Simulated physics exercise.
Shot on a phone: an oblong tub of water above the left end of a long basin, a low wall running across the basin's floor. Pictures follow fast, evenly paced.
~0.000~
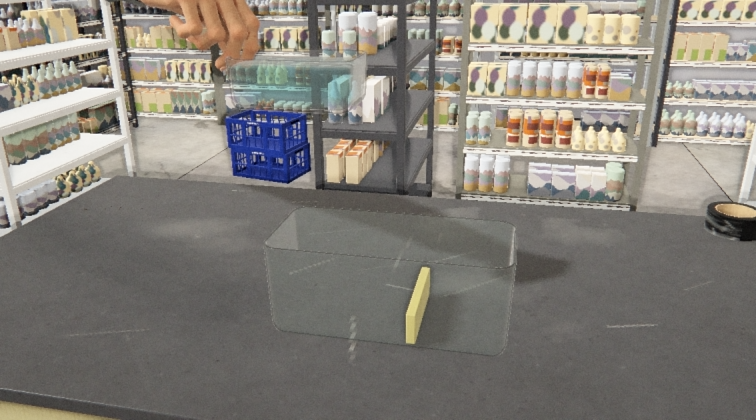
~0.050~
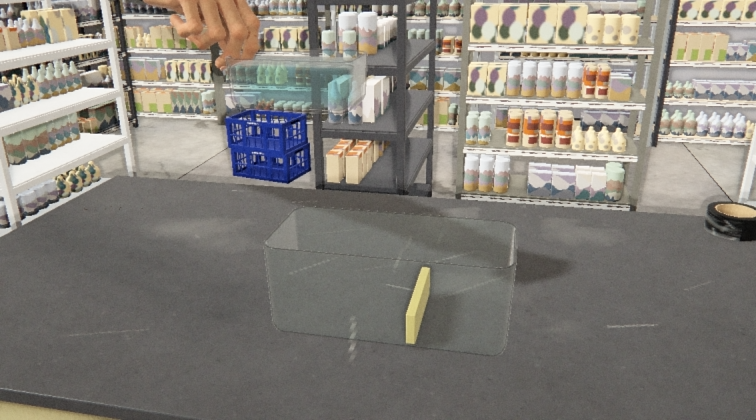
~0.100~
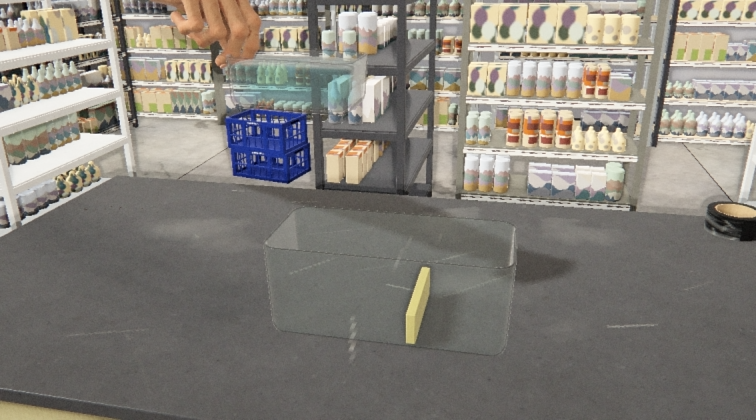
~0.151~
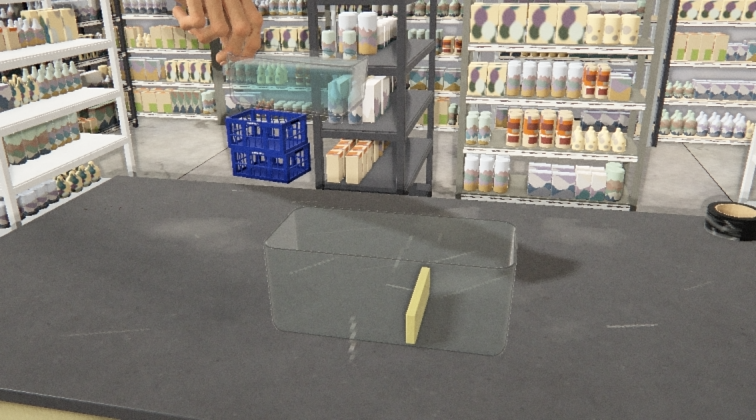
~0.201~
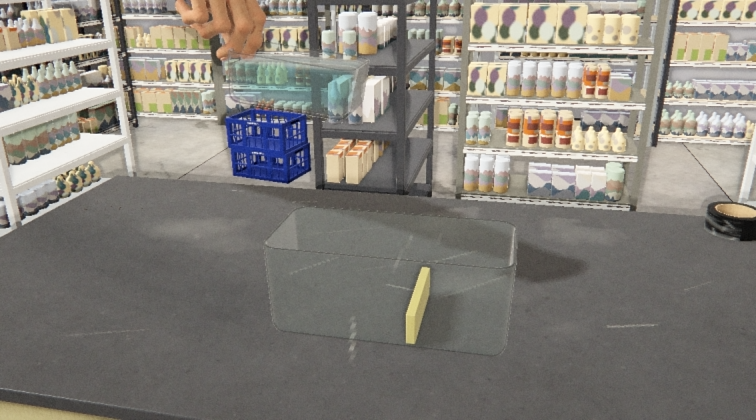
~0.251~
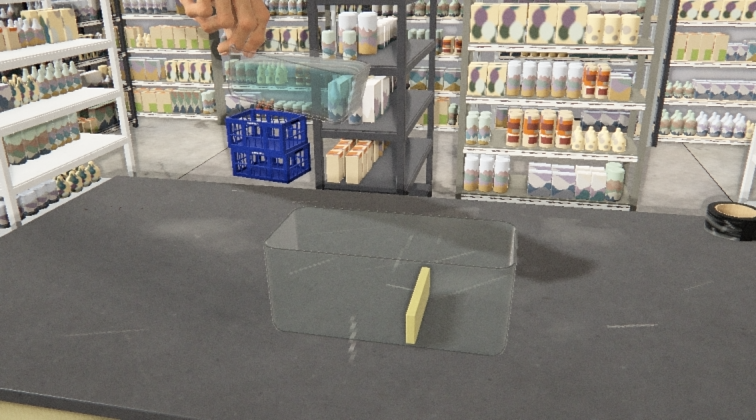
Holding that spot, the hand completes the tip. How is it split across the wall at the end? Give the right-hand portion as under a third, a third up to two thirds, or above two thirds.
The right-hand portion is a third up to two thirds.
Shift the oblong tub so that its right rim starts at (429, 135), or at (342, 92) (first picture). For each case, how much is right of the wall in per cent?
Start one gives close to 70 percent, start two close to 25 percent.
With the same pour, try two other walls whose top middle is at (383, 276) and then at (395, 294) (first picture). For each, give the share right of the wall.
Note: Roughly 75 % in case one, 65 % in case two.
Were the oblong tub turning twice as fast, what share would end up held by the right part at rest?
Somewhere near 40 percent.
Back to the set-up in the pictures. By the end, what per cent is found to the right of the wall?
Some 55 per cent.
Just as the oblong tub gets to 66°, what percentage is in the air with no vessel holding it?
Something like 50 per cent of it.
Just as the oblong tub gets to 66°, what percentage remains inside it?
30 %.
A moment on, the oblong tub is tipped part way and 30 per cent is still to pour, 4 is left of the wall and 15 right of it.
Next, the oblong tub is tipped right over and 5 per cent is still to pour, 25 is left of the wall and 56 right of it.
Then the oblong tub is tipped right over and 0 per cent is still to pour, 36 is left of the wall and 56 right of it.
Later the oblong tub is tipped right over and 0 per cent is still to pour, 36 is left of the wall and 56 right of it.
At rest 36 per cent lies left of the wall, 56 right of it and 8 outside.
